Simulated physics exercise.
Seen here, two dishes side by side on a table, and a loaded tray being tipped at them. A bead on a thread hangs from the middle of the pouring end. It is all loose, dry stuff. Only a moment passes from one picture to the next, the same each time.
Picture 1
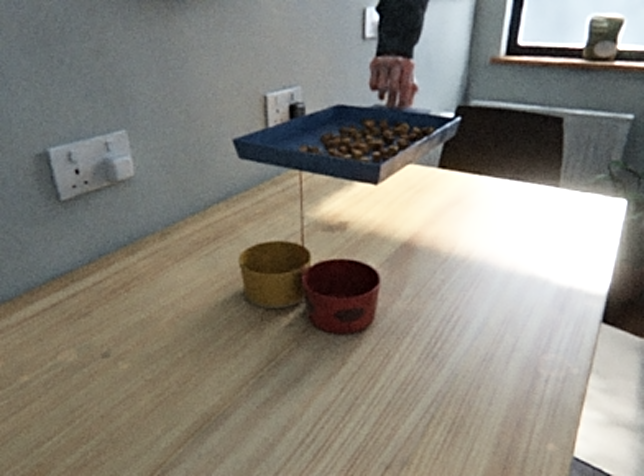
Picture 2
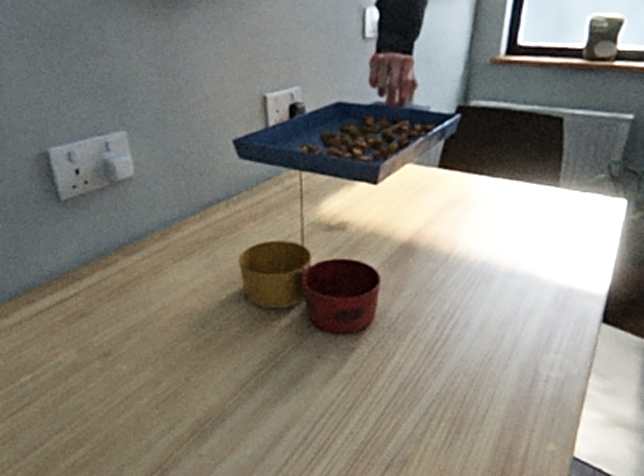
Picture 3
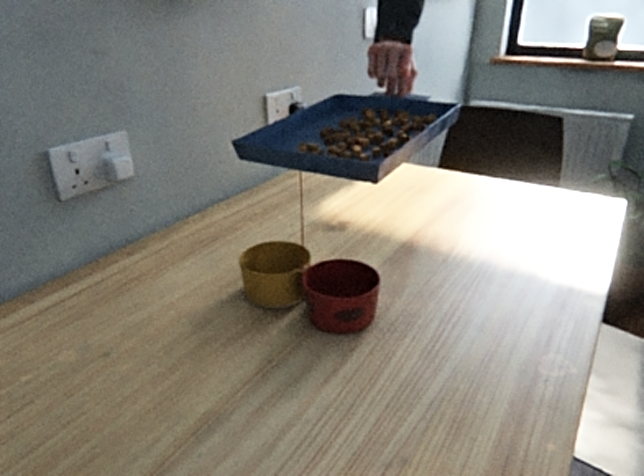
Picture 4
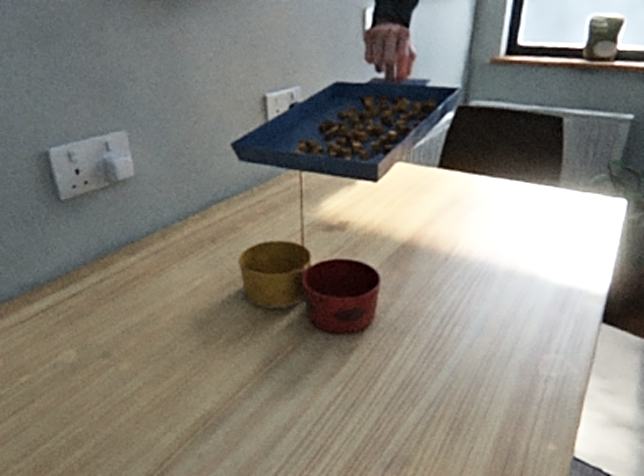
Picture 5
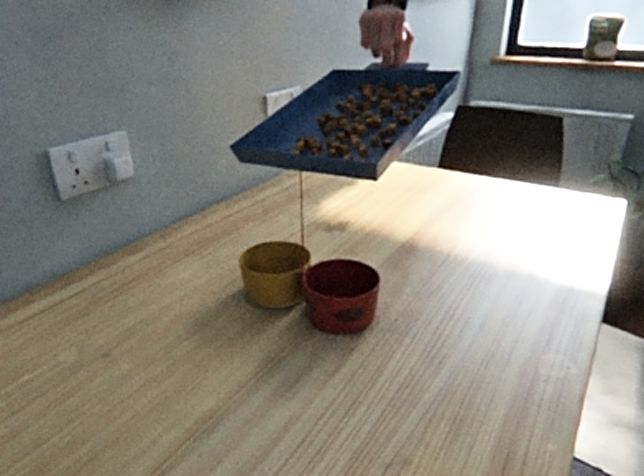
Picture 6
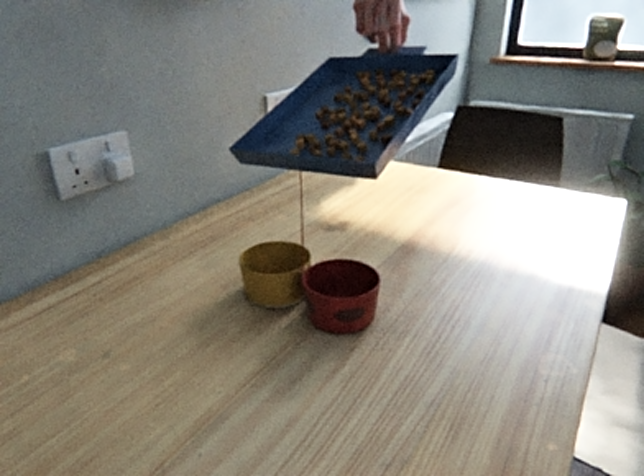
A blue tray loaded with small brown lumps, gripped at its far edge by a hand, starts nearly level and steadily tilts as the hand raises that edge, above a yellow dish and a red dish on a wooden table.
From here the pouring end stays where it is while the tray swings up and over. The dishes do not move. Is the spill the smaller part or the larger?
Together they catch under half.
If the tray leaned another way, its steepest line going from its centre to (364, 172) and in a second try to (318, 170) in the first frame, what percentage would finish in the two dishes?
First some 20, then 0 per cent.
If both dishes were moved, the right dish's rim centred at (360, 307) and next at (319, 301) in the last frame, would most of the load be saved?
In turn: The smaller part; the larger part.
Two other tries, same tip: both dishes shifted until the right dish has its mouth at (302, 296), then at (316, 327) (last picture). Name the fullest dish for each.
In turn: The dish on the left; the left-hand dish.
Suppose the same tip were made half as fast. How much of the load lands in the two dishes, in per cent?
Close to 0 per cent.
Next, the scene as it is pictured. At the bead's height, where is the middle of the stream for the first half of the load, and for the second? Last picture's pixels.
The first part at (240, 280); the rest at (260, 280).
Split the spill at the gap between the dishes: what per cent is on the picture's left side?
Close to 90 per cent.
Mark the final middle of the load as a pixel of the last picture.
Roughly at (232, 335).
Just after the last frame, tray tipped steeply; almost all on the tray; about a tenth in the air.
A moment on, tray tipped past a quarter turn; roughly two thirds on the tray; roughly a quarter outside both; about a tenth in the air.
Further on, tray tipped past a quarter turn; every one outside both.
When it is over, tray tipped past a quarter turn; not one in the right dish; not one in the left dish; every one outside both.
